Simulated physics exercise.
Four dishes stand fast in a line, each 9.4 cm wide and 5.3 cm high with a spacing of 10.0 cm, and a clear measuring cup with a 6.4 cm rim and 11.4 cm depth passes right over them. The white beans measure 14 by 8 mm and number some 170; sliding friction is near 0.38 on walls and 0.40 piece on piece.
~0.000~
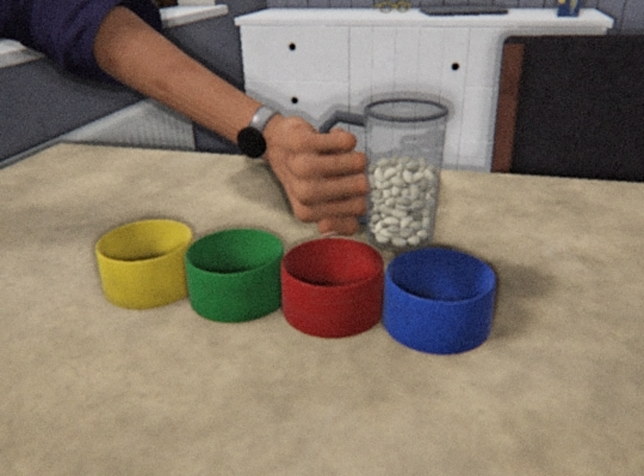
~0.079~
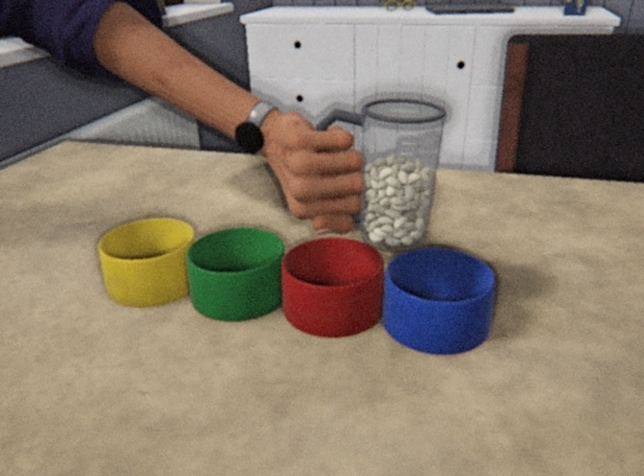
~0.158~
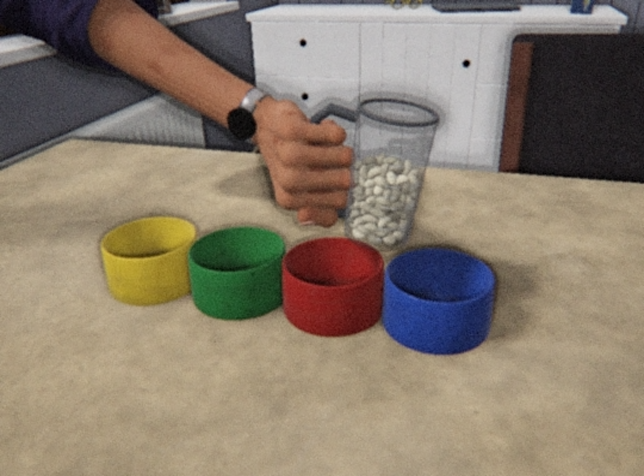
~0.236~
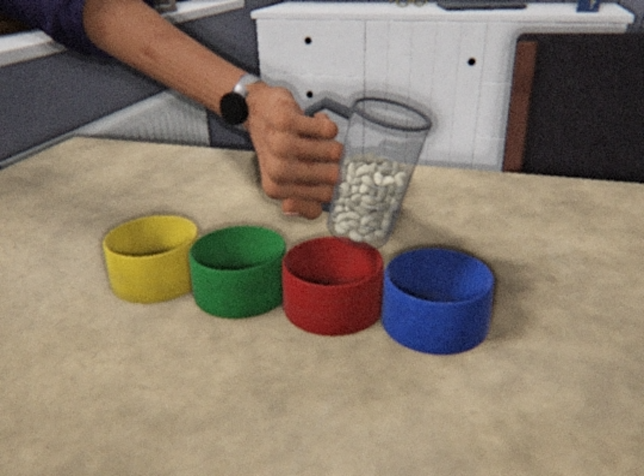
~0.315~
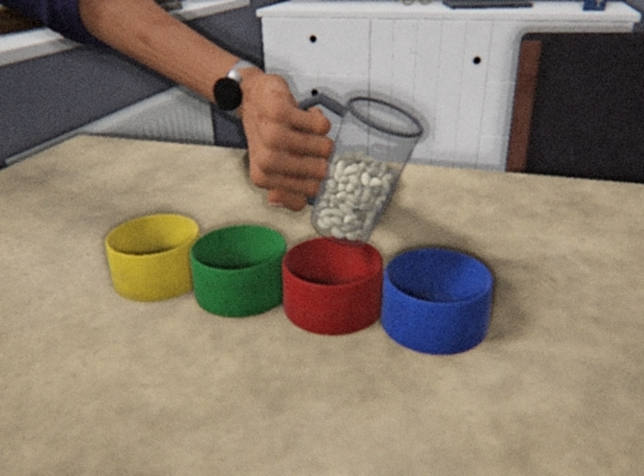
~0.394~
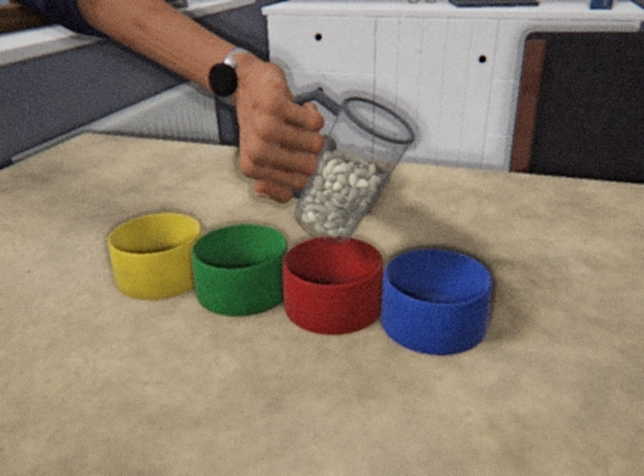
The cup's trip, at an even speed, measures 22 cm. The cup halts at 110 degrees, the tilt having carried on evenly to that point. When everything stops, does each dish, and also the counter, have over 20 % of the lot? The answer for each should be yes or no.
Red - no, blue - no, green - yes, yellow - no, counter - no.
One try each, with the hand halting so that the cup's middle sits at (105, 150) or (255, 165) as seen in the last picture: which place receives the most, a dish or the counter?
I'd expect green to win the first try and red the second.
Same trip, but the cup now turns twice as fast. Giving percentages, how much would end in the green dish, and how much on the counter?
Green 40, counter 0.
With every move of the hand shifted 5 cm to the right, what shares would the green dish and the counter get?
In that case the green dish gets 10 and the counter 10.
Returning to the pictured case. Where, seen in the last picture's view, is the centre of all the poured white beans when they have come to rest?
After settling, the middle sits near (248, 274).
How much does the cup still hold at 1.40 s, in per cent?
I'd estimate some 100 per cent of the load.
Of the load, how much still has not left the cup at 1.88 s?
Roughly 55 %.
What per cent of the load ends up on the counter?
0 %.
After 1.00 s, tilt 74 degrees; cup holds 100 %.
After 1.40 s, tilt 106 degrees; cup holds 100 %.
After 1.88 s, tilt 110 degrees; cup holds 55 %, green 45 %.
In the end, at 3.9 s, red 0 %, blue 0 %, green 100 %, yellow 0 %, counter 0 %.
